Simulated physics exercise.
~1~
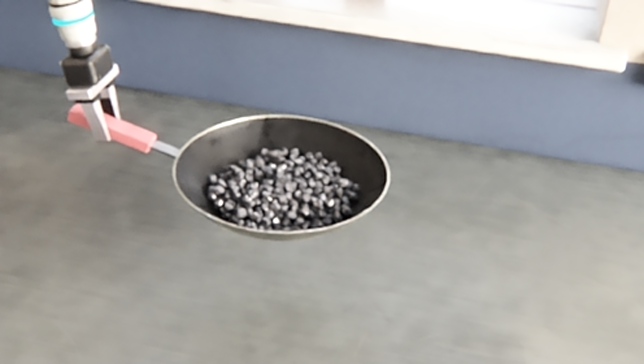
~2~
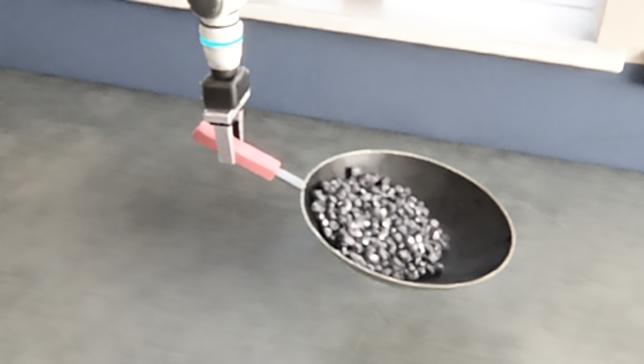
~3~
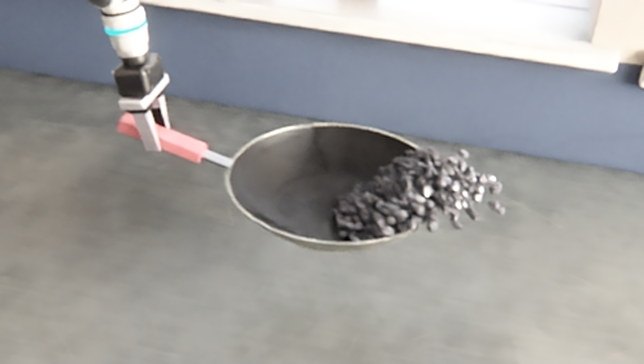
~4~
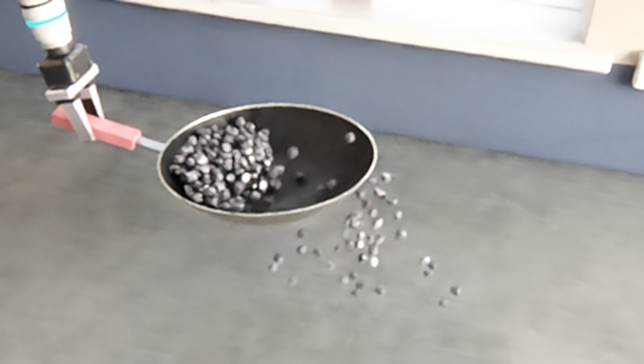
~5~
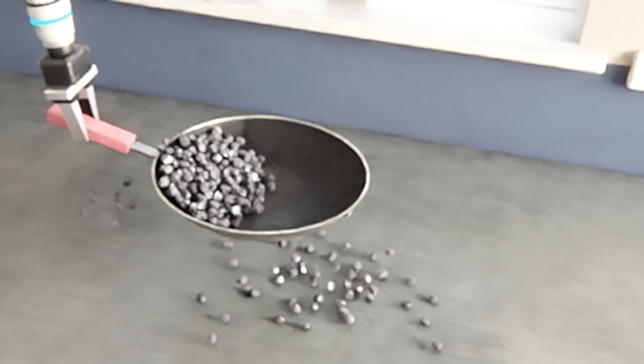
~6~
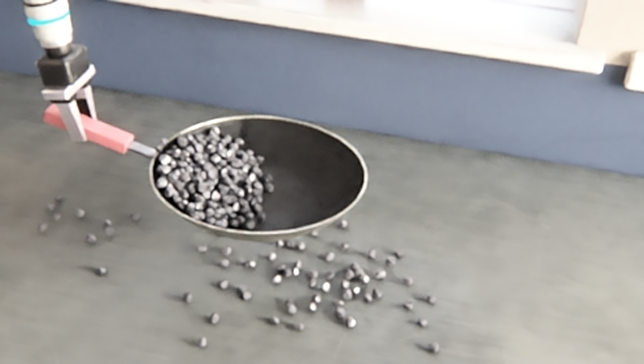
We see a robot gripper holding a dark wok of small black pebbles by its red handle, swinging it right, then back left. The pebbles surge over the right rim, and some spill and scatter across the grey surface, while most remain heaped at the wok's left side.
